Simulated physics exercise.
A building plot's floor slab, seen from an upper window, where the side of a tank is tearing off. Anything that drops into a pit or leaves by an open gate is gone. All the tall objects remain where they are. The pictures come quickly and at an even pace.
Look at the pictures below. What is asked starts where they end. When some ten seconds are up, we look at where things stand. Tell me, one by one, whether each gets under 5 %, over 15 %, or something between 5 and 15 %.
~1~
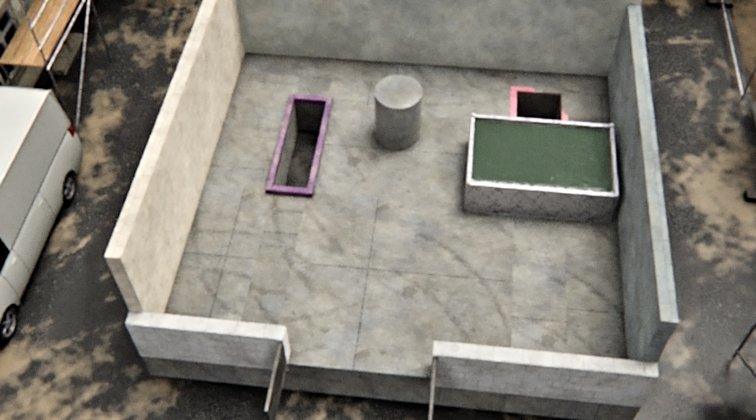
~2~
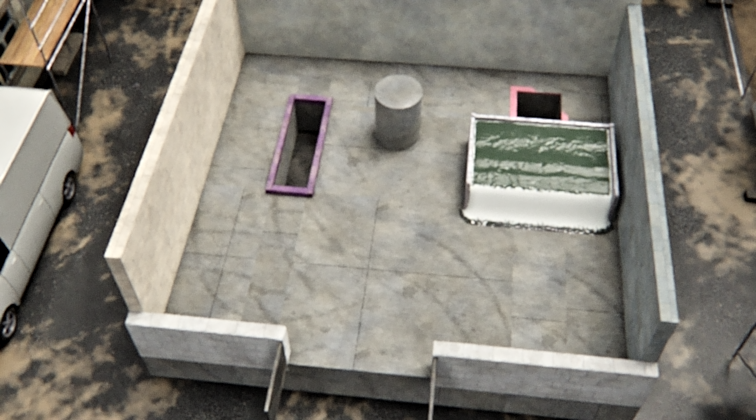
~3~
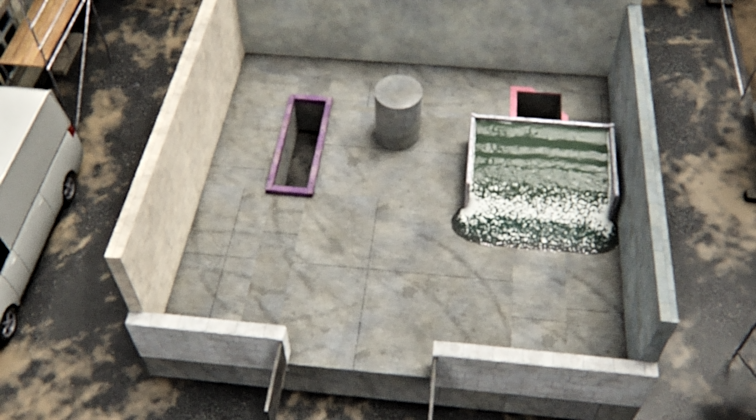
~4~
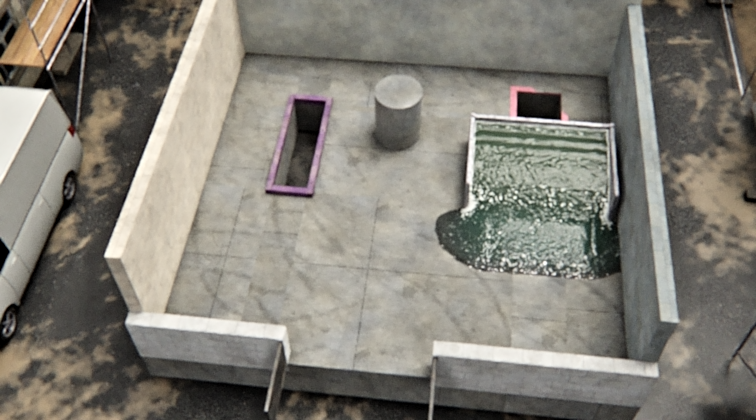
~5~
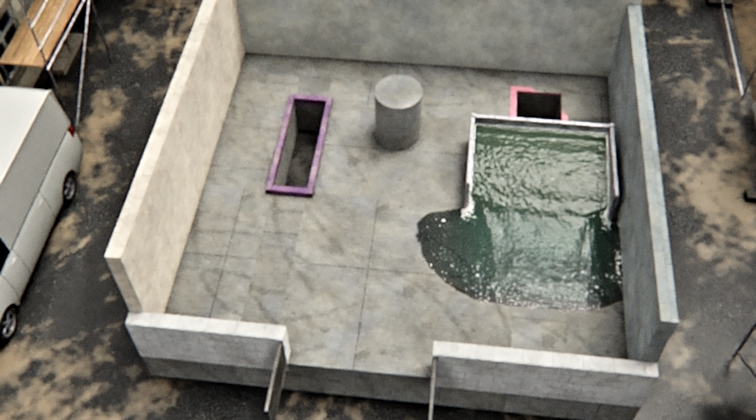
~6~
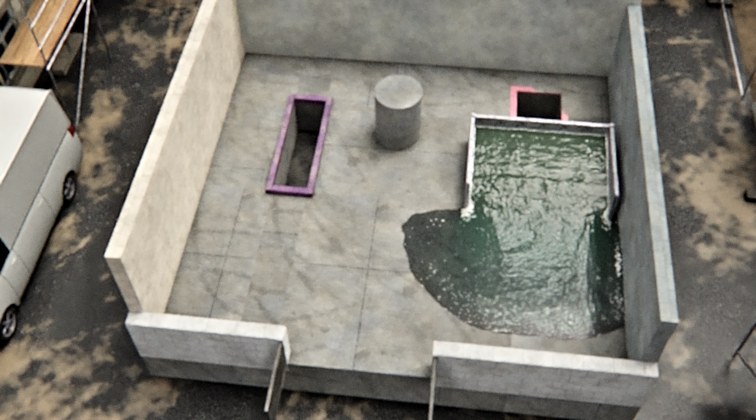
At the end, the gate will receive a cut exceeding fifteen per cent. The purple pit will receive a cut falling short of five per cent. The pink pit will receive a cut falling short of five per cent.
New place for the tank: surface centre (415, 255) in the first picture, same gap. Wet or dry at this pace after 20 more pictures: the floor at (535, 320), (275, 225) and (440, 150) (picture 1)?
In sequence: Inundated, next unflooded, then unflooded.
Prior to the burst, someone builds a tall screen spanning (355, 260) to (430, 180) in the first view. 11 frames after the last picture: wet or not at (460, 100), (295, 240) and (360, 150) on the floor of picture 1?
In order: Dry; dry; dry.
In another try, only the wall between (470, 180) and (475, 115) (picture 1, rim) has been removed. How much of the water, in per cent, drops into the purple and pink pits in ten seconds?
In percent: Purple 25, pink 4.
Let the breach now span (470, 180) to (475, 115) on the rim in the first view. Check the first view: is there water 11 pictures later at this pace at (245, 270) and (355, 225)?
The first ends up soaked, the second ends up soaked.
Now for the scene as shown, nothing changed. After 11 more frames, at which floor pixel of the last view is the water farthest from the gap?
Pixel estimate: (308, 352).
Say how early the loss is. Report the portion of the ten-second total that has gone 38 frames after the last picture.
It comes to around 75 per cent.
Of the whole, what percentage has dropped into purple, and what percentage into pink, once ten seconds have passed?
About 0 and 0 per cent.
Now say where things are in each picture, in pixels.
The first picture shows still water in the tank at (542, 157).
In the second picture, the front is at (466, 217), out from the gap at (538, 207).
In the third picture, the front is at (618, 237), out from the gap at (538, 208).
In the fourth picture, water pours out at (538, 209) and has run to (444, 239).
In the fifth picture, water pours out at (538, 209) and has run to (429, 255).
In the sixth picture, the front is at (477, 322), out from the gap at (538, 209).
A moment on, water covers 30 % of the floor; the gate 0 %, the purple pit 0 %, the pink pit 0 %.
Next, water covers 30 % of the floor; the gate 3 %, the purple pit 0 %, the pink pit 0 %.
Then, water covers 35 % of the floor; the gate 11 %, the purple pit 0 %, the pink pit 0 %.
Later, water covers 65 % of the floor; the gate 17 %, the purple pit 0 %, the pink pit 0 %.
In the end, water covers 75 % of the floor; the gate 22 %, the purple pit 0 %, the pink pit 0 %.
